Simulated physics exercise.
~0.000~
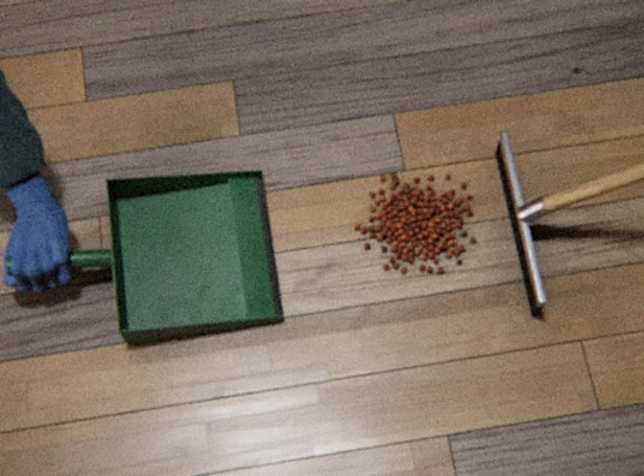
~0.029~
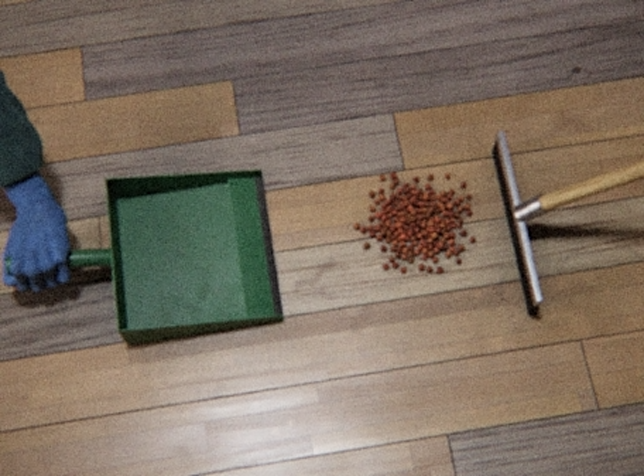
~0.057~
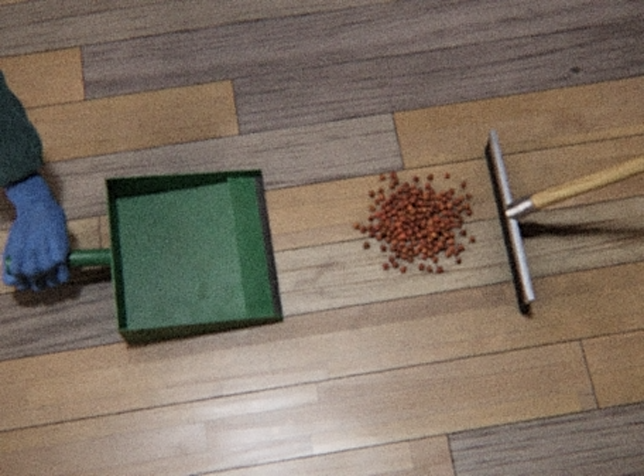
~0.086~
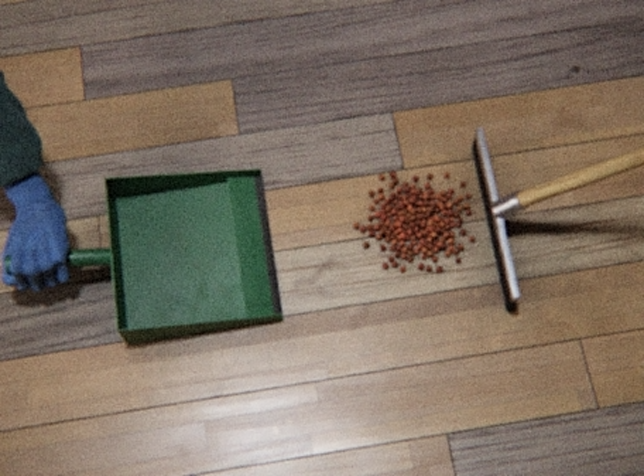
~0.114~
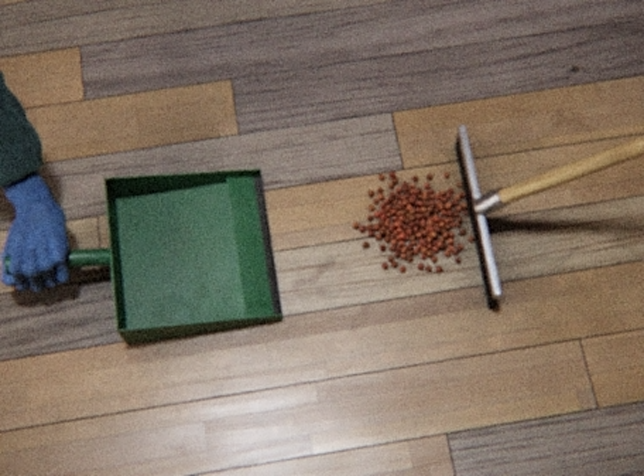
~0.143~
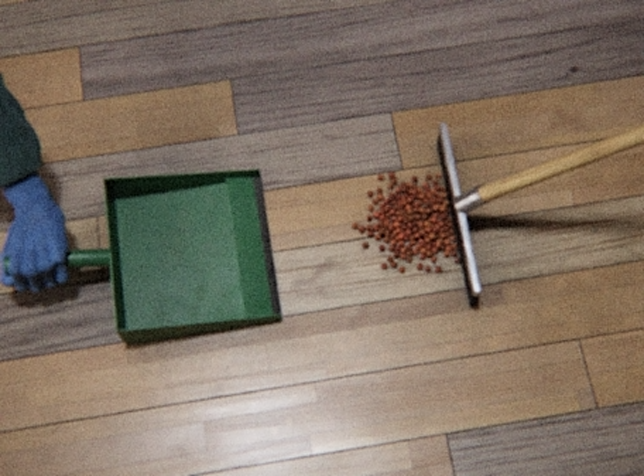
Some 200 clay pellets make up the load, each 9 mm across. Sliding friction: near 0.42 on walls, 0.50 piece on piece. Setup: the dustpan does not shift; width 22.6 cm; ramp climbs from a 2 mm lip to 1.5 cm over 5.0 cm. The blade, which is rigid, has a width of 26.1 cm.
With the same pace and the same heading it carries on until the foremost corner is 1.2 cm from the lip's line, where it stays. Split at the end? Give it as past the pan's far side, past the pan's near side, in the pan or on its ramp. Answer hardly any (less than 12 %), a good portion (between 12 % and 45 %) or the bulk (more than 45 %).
Past the pan's far side: A good portion; past the pan's near side: Hardly any; in the pan or on its ramp: The bulk.
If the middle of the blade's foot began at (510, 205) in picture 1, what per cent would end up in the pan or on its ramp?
About 50 per cent.
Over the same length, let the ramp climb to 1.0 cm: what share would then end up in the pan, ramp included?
I'd guess close to 65 per cent.
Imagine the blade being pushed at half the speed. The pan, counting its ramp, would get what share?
In that case roughly 50 percent.
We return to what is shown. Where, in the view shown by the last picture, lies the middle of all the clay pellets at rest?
Roughly (248, 214).
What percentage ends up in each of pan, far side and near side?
So it's far side at 20 percent, near side at 5 percent, and the pan at 55 percent.
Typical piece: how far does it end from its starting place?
That distance is around 26 cm.
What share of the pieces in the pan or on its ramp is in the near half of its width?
Some 20 per cent.
Then, at 0.30 s, middle of the blade 13 cm from the lip; 0 % over the lip, far side 5 %, near side 0 %.
After 0.40 s, middle of the blade 5 cm from the lip; 0 % over the lip, far side 15 %, near side 0 %.
Then, at 0.64 s, middle of the blade 2 cm from the lip; 60 % over the lip, far side 20 %, near side 5 %.
At rest (1.2 s), far side 20 %, near side 5 %, pan 55 %, in front of the lip or behind the blade 20 %.
